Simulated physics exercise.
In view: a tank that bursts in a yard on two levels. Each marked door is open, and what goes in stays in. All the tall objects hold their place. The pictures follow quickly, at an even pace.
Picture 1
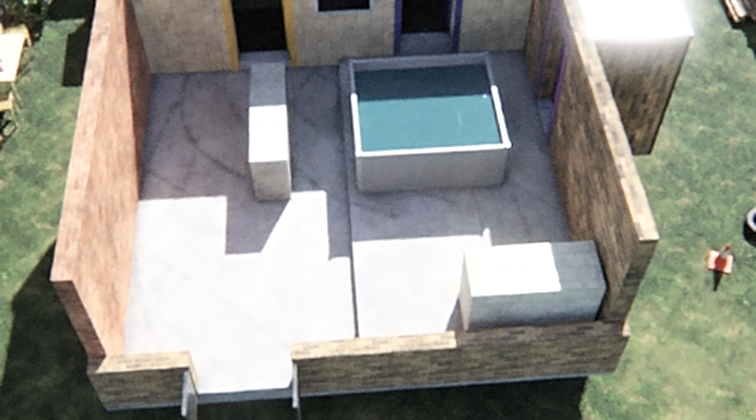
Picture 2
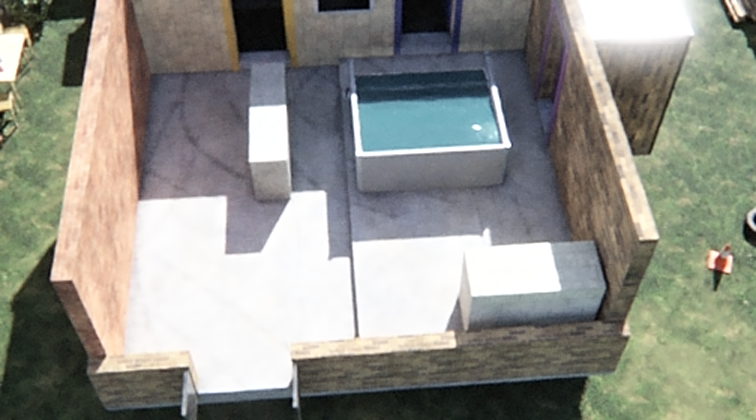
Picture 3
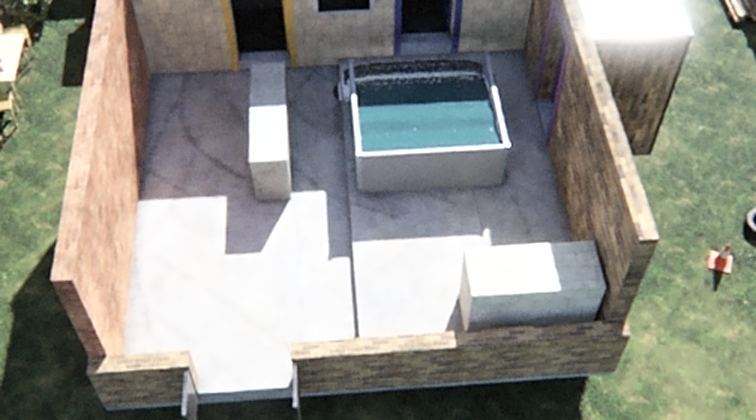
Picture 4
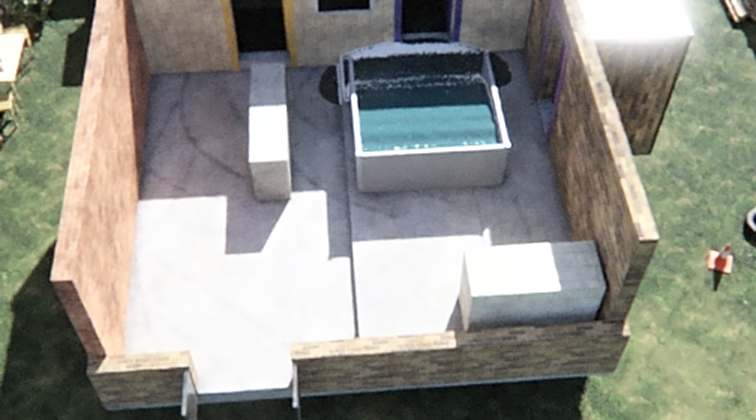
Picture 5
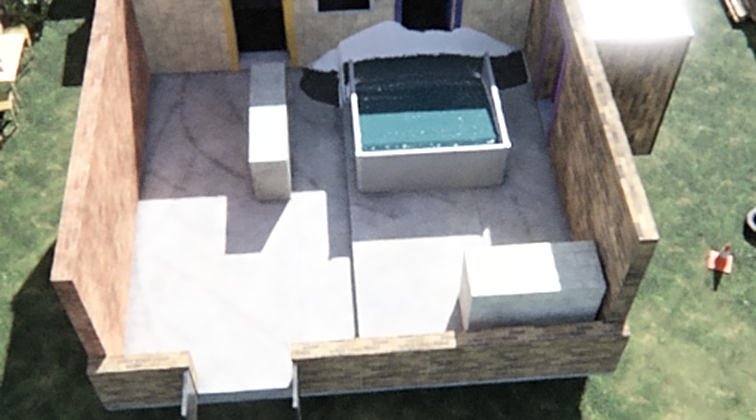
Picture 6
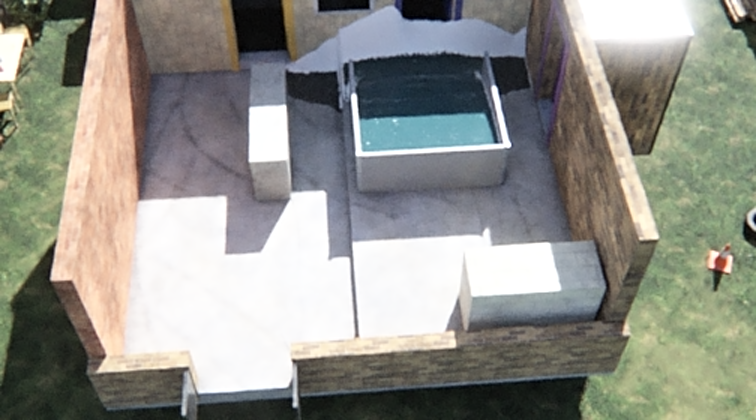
An open tank in a walled yard bursts at its far side and water spreads out behind it.
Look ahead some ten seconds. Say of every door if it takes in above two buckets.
One by one: The purple door floods; the blue door floods; the yellow door holds within the limit.
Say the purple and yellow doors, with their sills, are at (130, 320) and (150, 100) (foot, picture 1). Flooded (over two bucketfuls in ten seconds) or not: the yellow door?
Yellow door floods.
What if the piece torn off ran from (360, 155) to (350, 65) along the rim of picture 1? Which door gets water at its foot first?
The yellow-painted one.
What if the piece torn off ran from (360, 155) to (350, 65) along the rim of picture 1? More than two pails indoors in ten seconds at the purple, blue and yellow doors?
One by one: The purple one takes less; the blue one stays under; the yellow one is over.
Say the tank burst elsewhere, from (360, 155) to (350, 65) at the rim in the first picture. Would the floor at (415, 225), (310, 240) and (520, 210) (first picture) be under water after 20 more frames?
As listed: Not flooded, under water, no water.
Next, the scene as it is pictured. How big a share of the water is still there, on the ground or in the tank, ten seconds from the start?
About 76 per cent.
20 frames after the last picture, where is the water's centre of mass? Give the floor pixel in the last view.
I would point to (387, 138).
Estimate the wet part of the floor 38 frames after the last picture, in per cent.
I make it 95 per cent.
A moment on, water covers 20 % of the floor; the purple door wet at the sill, nothing in, the blue door far over two buckets in, the yellow door wet at the sill, nothing in.
Next, water covers 35 % of the floor; the purple door under two buckets in, the blue door far over two buckets in, the yellow door wet at the sill, nothing in.
Then, water covers 60 % of the floor; the purple door over two buckets in, the blue door far over two buckets in, the yellow door wet at the sill, nothing in.
Later, water covers 95 % of the floor; the purple door over two buckets in, the blue door far over two buckets in, the yellow door wet at the sill, nothing in.
In the end, water covers 95 % of the floor; the purple door over two buckets in, the blue door far over two buckets in, the yellow door wet at the sill, nothing in.
